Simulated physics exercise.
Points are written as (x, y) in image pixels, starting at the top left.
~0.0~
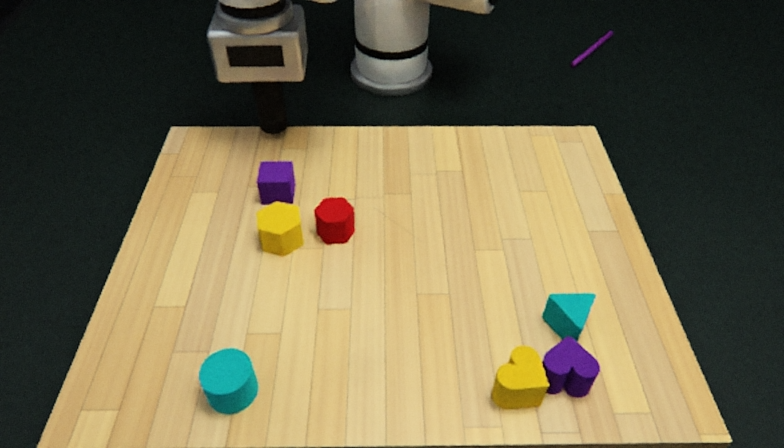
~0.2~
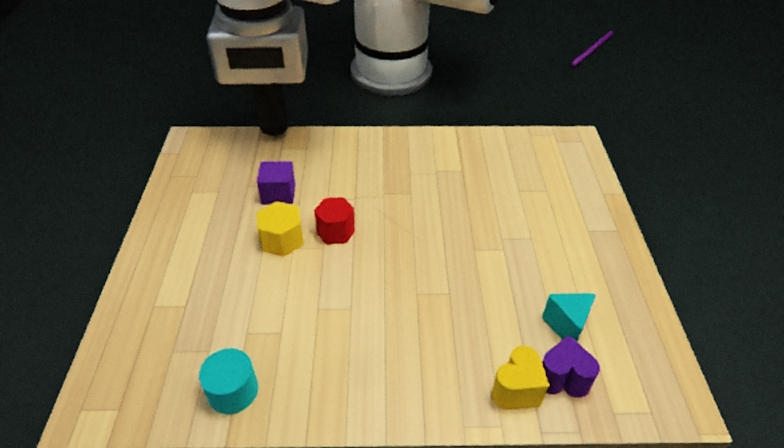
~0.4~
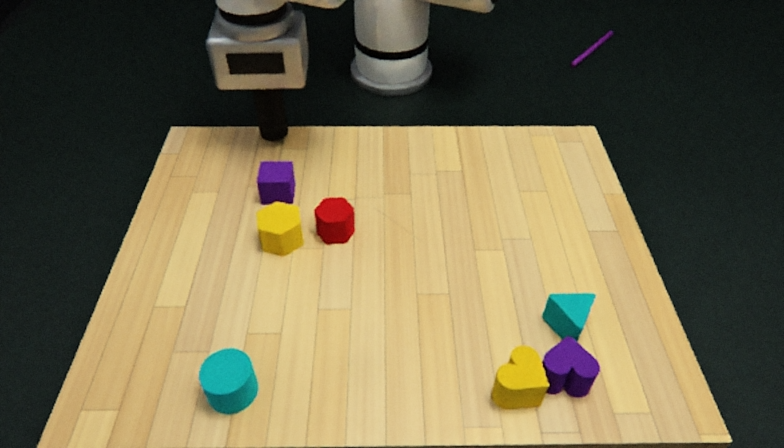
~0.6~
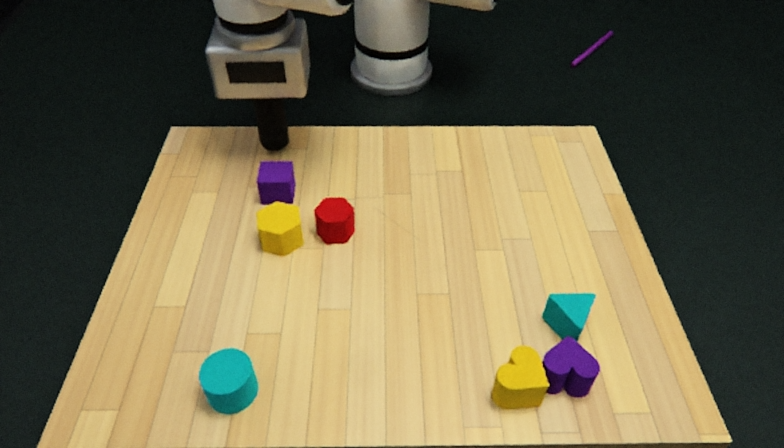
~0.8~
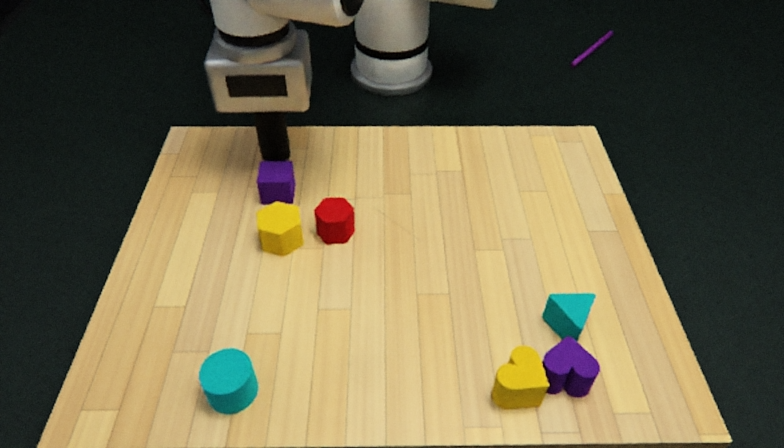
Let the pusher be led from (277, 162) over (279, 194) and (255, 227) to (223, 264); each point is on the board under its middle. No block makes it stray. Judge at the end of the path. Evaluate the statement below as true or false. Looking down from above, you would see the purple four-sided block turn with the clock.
That claim is false.
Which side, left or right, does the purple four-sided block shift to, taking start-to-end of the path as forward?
That's a shift to the left.
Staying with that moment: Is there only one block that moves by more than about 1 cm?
No, that is not how it ends up.
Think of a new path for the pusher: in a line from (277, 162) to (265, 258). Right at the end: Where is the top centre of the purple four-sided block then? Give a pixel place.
Final place: (285, 253).
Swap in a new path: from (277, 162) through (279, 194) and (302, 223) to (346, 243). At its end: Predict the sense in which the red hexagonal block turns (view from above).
The block spins anticlockwise.
What follows on the original path. One third of the way, pusher at (278, 187); purple four-sided block at (275, 193); yellow hexagonal block at (279, 221).
Two thirds of the way, pusher at (253, 222); purple four-sided block at (270, 223), turned 45° anticlockwise; yellow hexagonal block at (287, 249).
At the end, pusher at (221, 257); purple four-sided block at (267, 232), turned 60° anticlockwise; yellow hexagonal block at (293, 255), turned 15° anticlockwise; red hexagonal block in place.
